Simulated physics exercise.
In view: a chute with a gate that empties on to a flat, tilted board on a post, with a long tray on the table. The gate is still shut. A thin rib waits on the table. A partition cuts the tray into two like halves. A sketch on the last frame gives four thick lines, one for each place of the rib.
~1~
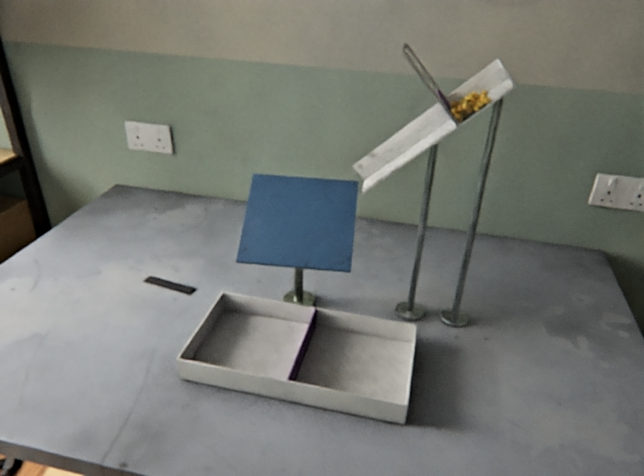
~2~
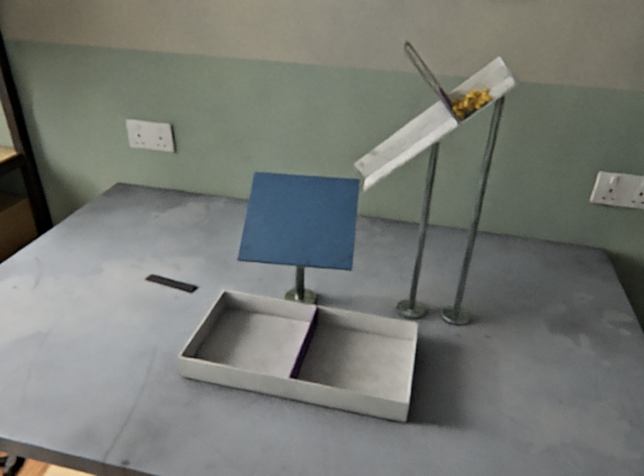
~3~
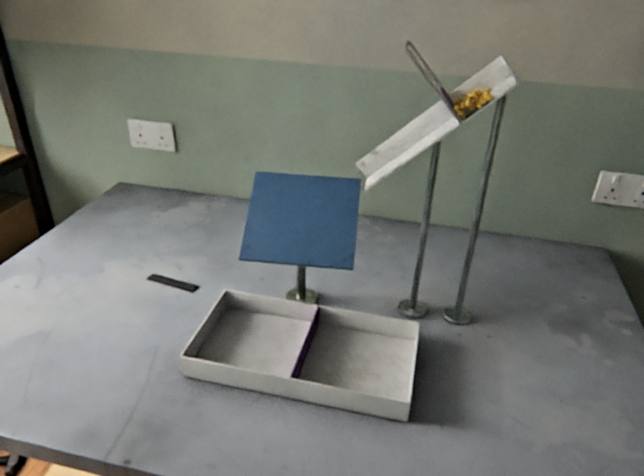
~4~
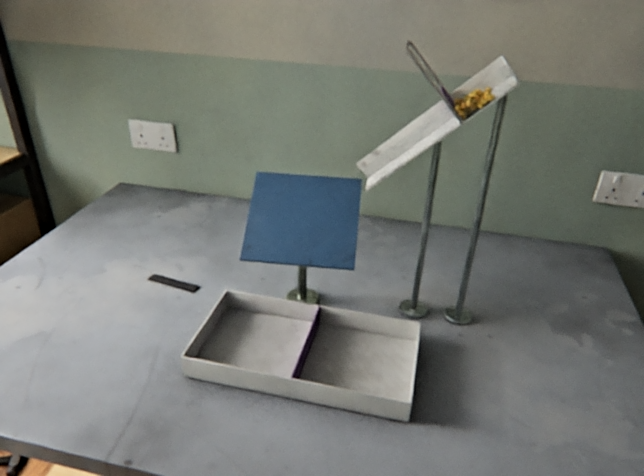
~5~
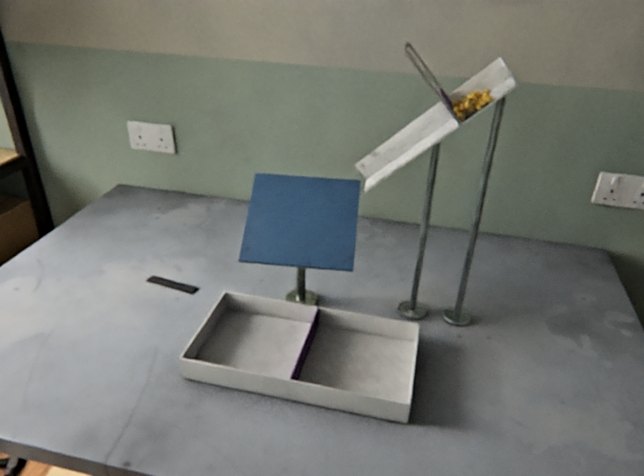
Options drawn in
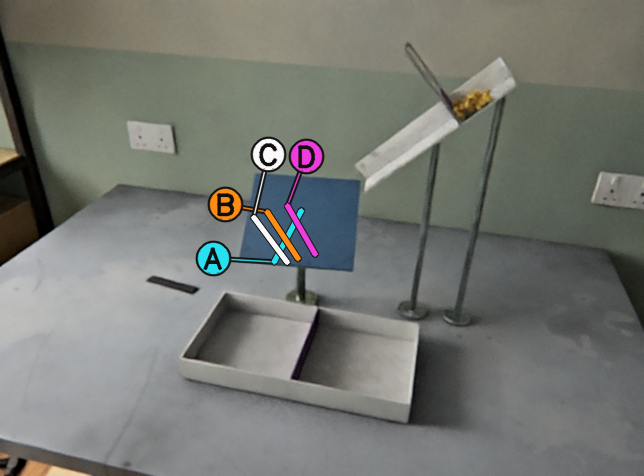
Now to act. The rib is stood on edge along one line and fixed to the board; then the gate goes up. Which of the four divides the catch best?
Line B.
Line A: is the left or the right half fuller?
Left.
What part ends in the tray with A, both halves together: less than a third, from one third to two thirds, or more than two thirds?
It is more than two thirds.
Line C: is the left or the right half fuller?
Left.
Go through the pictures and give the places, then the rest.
Load behind the gate near (465, 107), puffed corn balls; lip of the chute near (364, 187), sloping fairly steeply, in the first picture.
Middle of the board near (301, 218), tilted fairly steeply; middle of its low edge near (294, 265); of its high edge near (307, 175), in the second picture.
Front corners of the tray near (180, 356) and (410, 402); front end of its middle wall near (290, 378); gate still shut near (444, 95), in the third picture.
Middle of the load near (468, 104); lip near (367, 185), in the fourth picture.
Middle of the load near (467, 106); lip near (366, 186), in the fifth picture.
On the marked copy, line A from (301, 210) to (274, 261); line B from (267, 212) to (298, 258); line C from (253, 217) to (287, 262); line D from (287, 205) to (315, 254).
If A is chosen, of what is caught, all but a few in the left half, a small share in the right.
If B is chosen, of what is caught, close to half in the left half, close to half in the right.
If C is chosen, of what is caught, the bulk in the left half, close to a quarter in the right.
If D is chosen, of what is caught, a small share in the left half, all but a few in the right.
